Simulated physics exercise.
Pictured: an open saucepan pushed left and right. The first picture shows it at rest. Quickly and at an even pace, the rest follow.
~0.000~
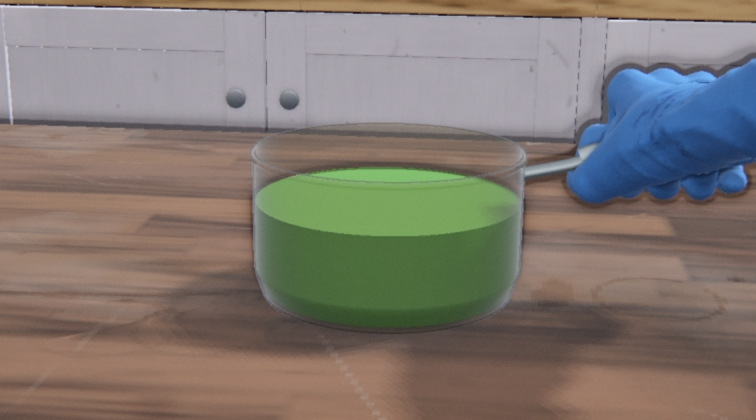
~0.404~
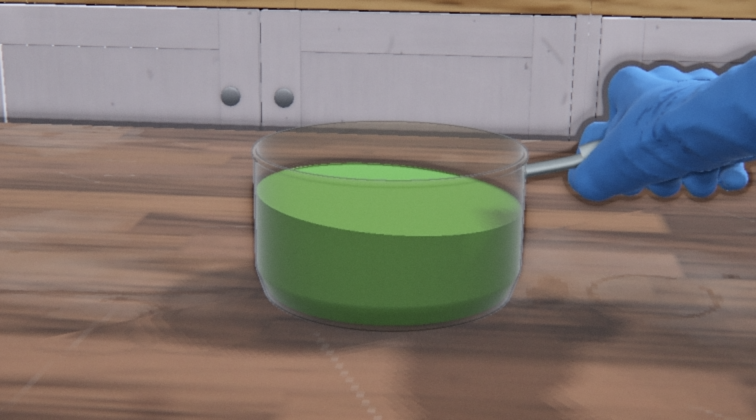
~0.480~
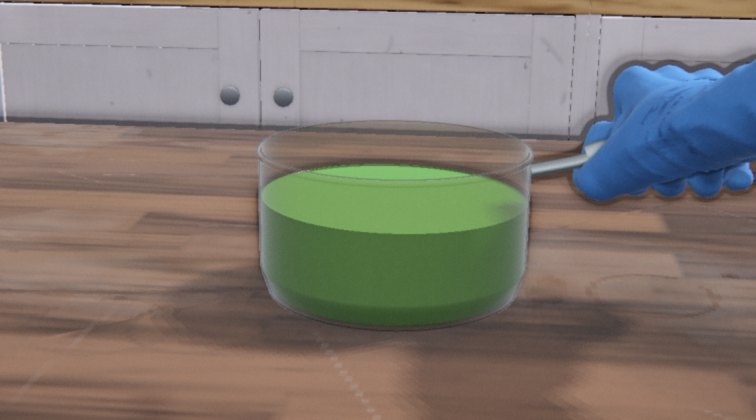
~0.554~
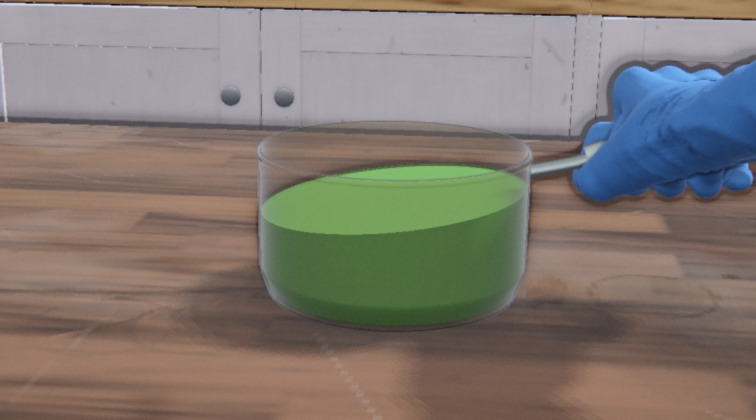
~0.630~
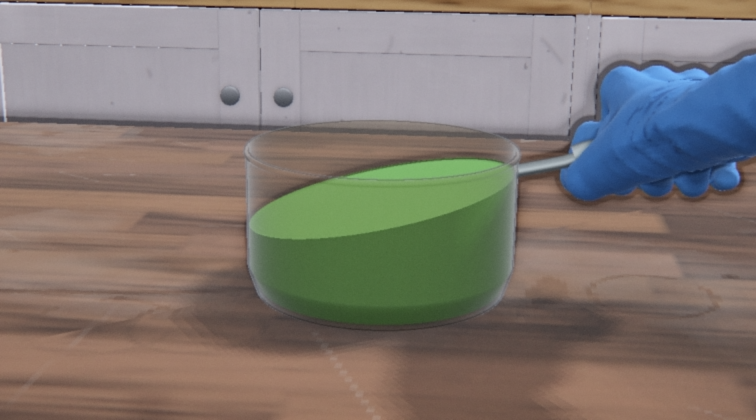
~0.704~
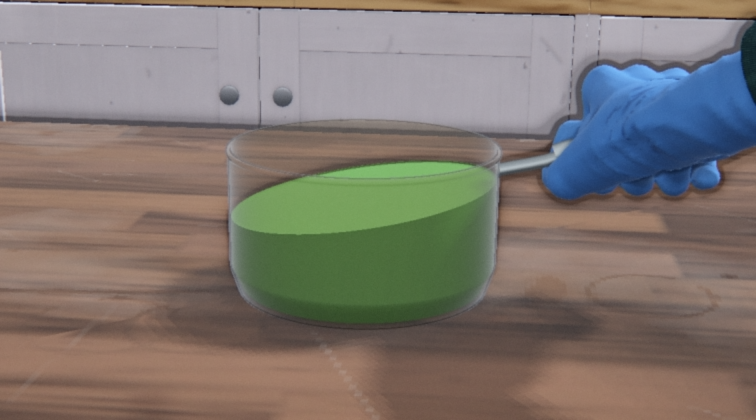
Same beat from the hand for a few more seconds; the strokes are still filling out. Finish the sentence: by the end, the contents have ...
By the end, the contents have partly gone over.
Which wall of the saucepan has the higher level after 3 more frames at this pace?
The left.
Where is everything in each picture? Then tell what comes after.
Saucepan (388, 217) about two thirds full; at rest, in the first frame.
Saucepan about two thirds full, surface at (390, 197); surface a little higher on the left, in the second frame.
Saucepan (394, 214) about two thirds full; surface about level, in the third frame.
Saucepan about two thirds full, surface at (393, 197); surface a little higher on the right, in the fourth frame.
Saucepan (382, 214) about two thirds full; surface clearly higher on the right, in the fifth frame.
Saucepan about two thirds full, surface at (363, 196); surface clearly higher on the right, in the sixth frame.
After 1.0 s, the highest wave so far goes over the rim.
After 5.1 s, the highest wave so far goes over the rim; some is on the top.
